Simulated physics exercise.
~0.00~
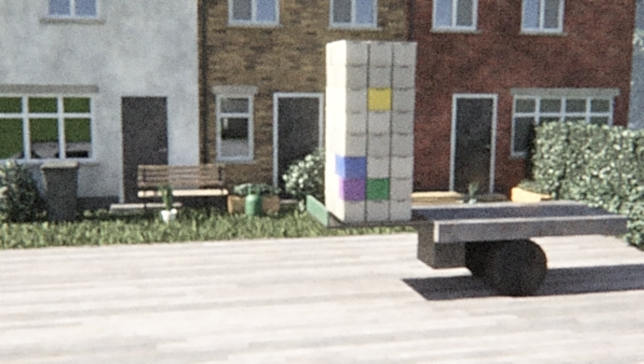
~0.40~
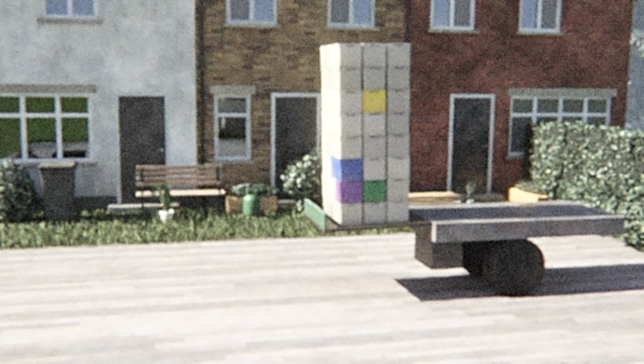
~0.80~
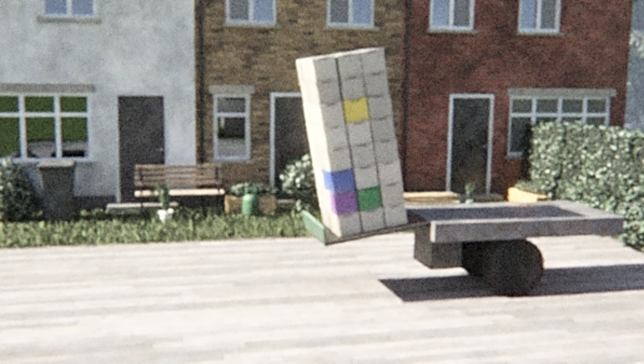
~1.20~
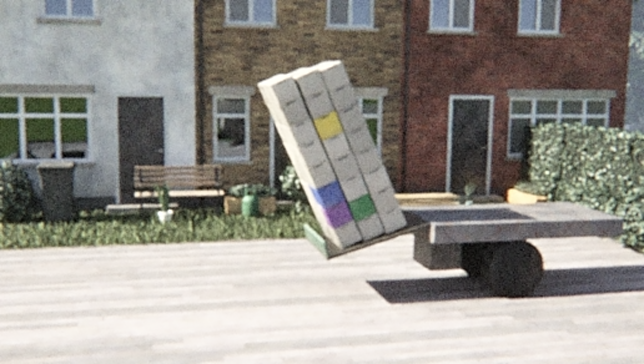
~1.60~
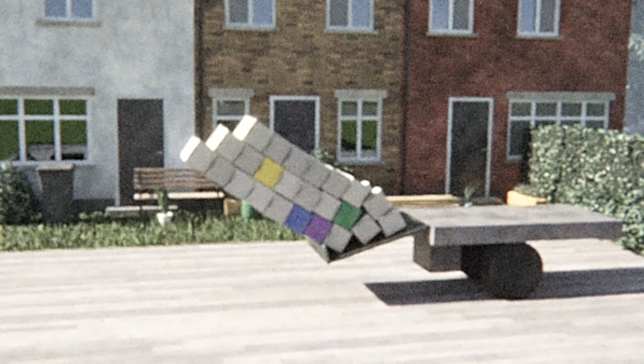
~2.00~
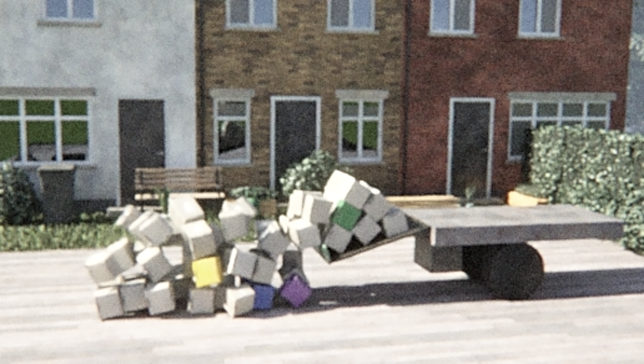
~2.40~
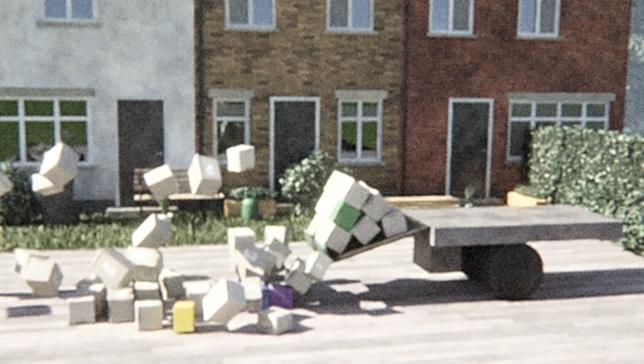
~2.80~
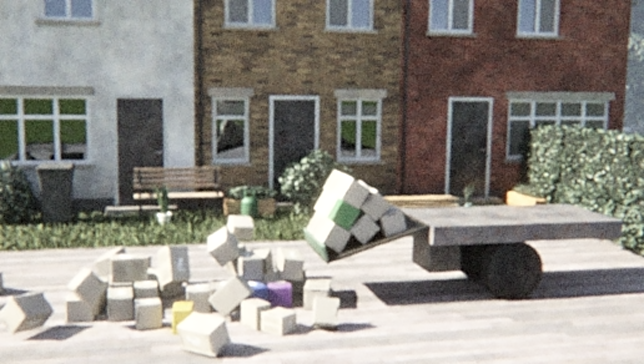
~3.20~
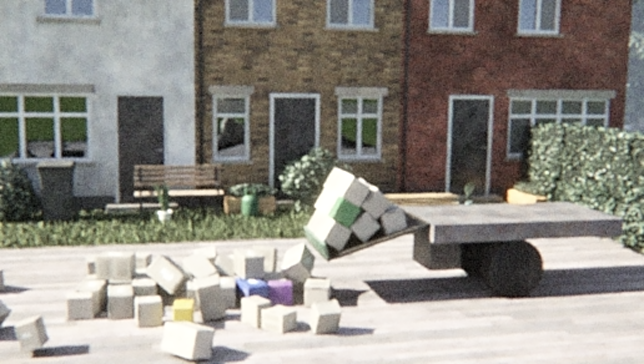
A tall stack of pale boxes leaned left as the flap beneath it tilted at the end of a flatbed, then toppled and scattered across the ground, the yellow, blue and purple ones included, while a small cluster with a green one stayed on the flap.
